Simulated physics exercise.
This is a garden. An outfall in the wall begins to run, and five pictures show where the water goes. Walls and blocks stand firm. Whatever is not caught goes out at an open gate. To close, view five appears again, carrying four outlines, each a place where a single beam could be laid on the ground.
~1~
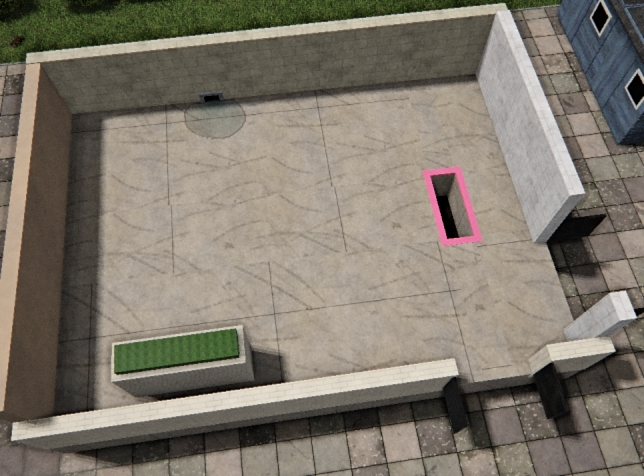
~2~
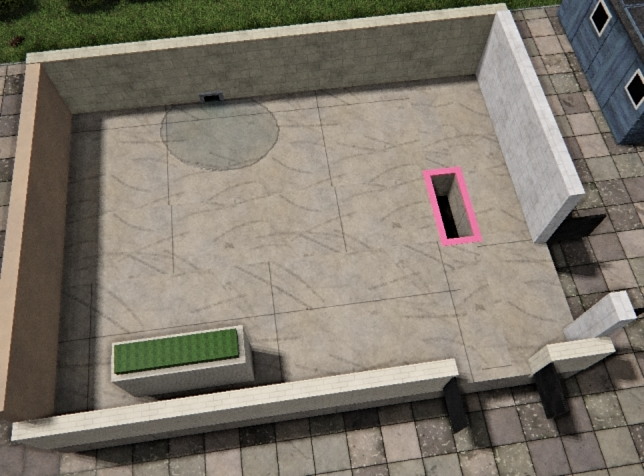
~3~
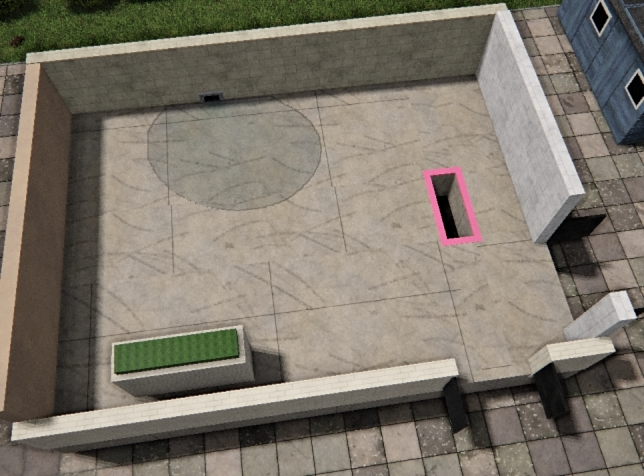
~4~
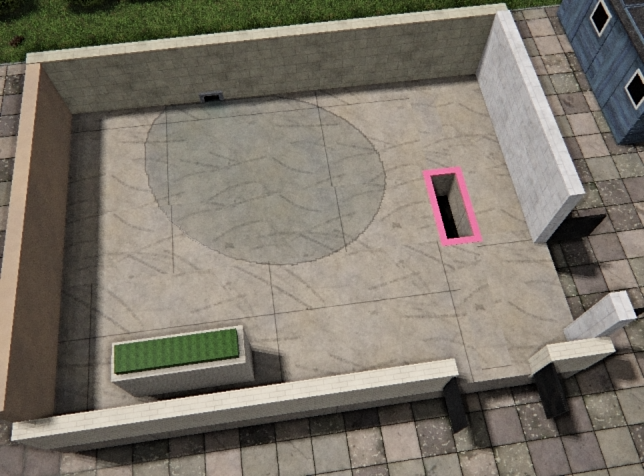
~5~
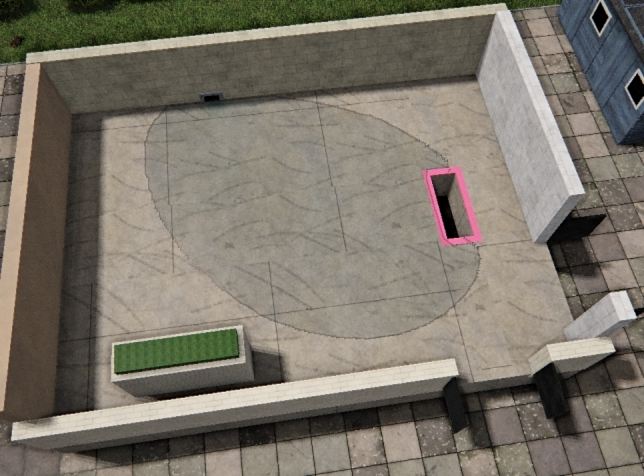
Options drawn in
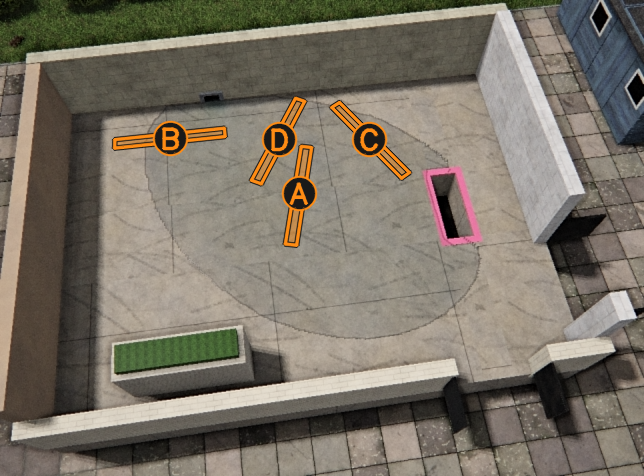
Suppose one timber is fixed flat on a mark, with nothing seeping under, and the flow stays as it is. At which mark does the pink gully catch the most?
The answer is position B.
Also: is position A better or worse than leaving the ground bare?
Position A is worse.
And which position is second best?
C.
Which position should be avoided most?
That is position D.
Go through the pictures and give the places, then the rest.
Outfall at (212, 97); pink gully at (452, 205); open gate at (486, 366); open gate at (548, 285); front seen at (219, 133), 2 % of the ground wet; pink gully still dry, in the first picture.
Front seen at (262, 152), 6 % of the ground wet; pink gully still dry, in the second picture.
Front seen at (271, 200), 13 % of the ground wet; pink gully still dry, in the third picture.
Front seen at (323, 254), 24 % of the ground wet; pink gully still dry, in the fourth picture.
Front seen at (449, 301), 41 % of the ground wet; pink gully taking water, in the fifth picture.
On the marked copy, A from (290, 244) to (306, 146); B from (114, 143) to (224, 132); C from (335, 104) to (405, 175); D from (256, 182) to (300, 99).
Choosing A, about 13 % of the stream goes into the pink gully, about 86 % out by the gates.
Choosing B, about 41 % of the stream goes into the pink gully, about 55 % out by the gates.
Choosing C, about 27 % of the stream goes into the pink gully, about 73 % out by the gates.
Choosing D, about 6 % of the stream goes into the pink gully, about 93 % out by the gates.
